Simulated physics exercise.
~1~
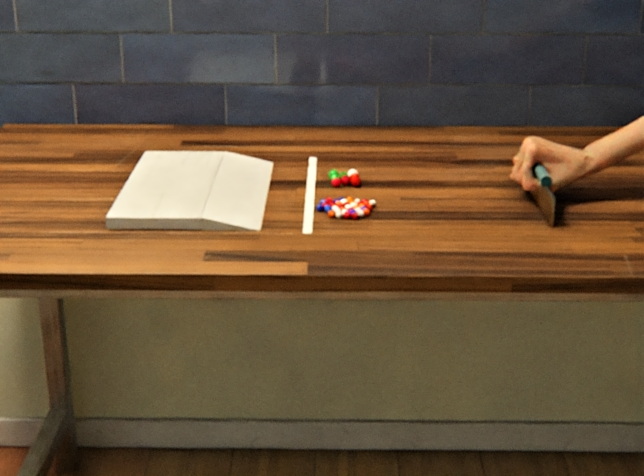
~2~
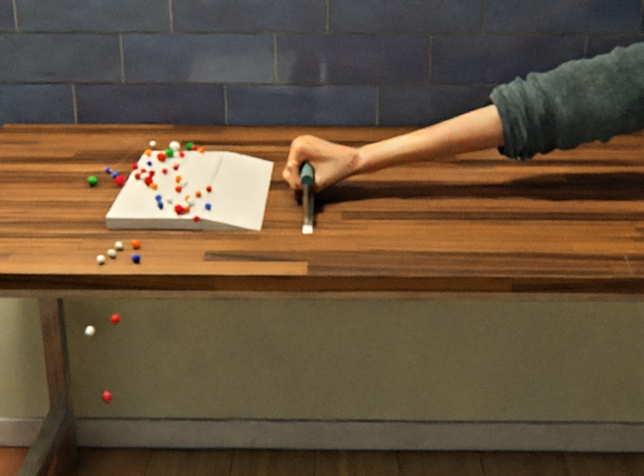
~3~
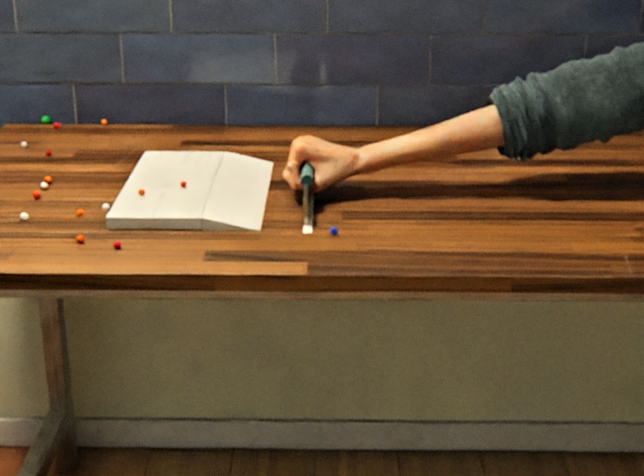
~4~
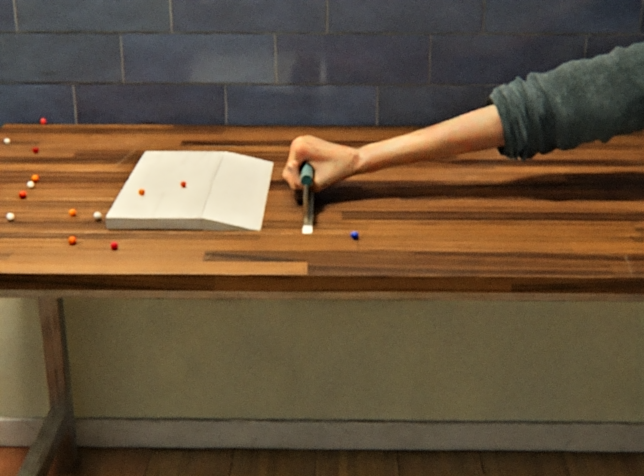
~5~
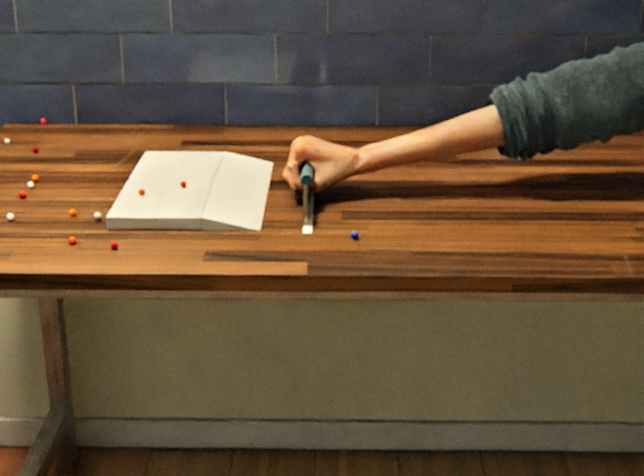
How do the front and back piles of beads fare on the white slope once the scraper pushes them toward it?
Beads from both the front pile and the back pile make it up the slope, and some come to rest on the table beyond it.
